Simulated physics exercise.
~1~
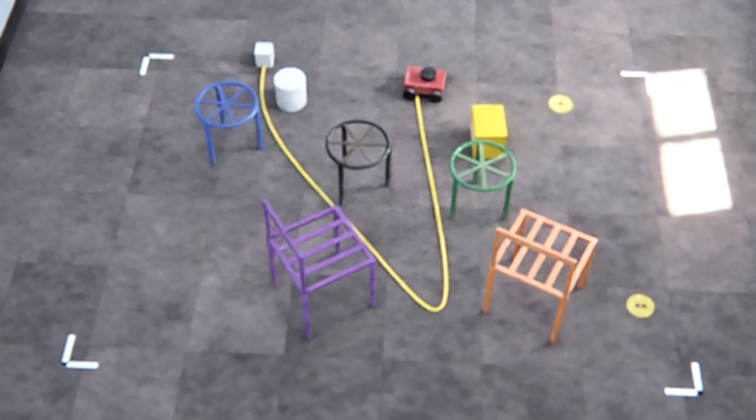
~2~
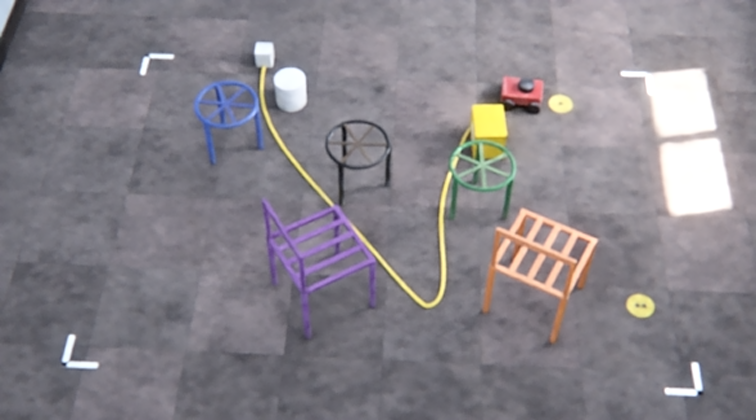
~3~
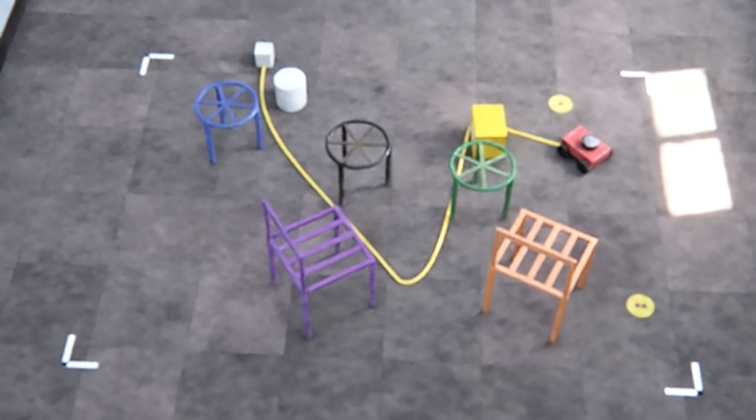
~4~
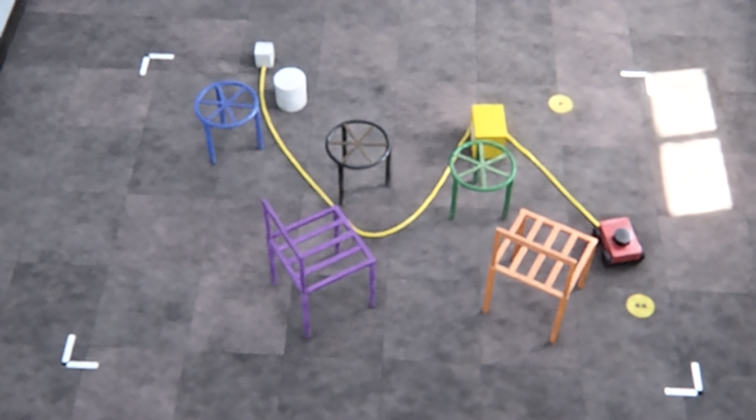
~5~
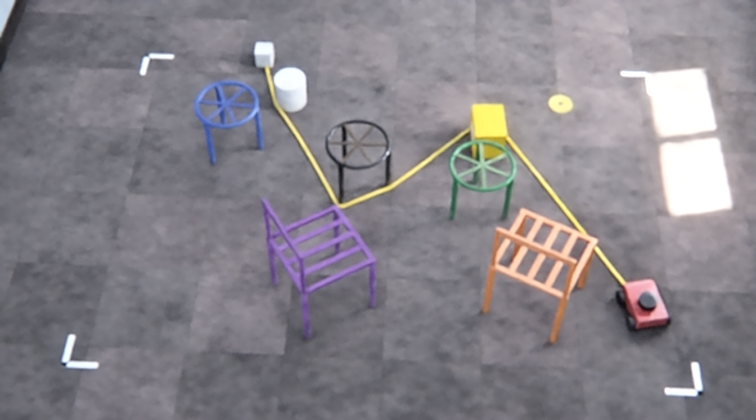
A small red cart trailing a yellow cord rolled right behind a yellow box, then down past an orange chair, stopping at the lower right, while the cord bent around the box and drew taut among the stools and chairs, which stayed put.
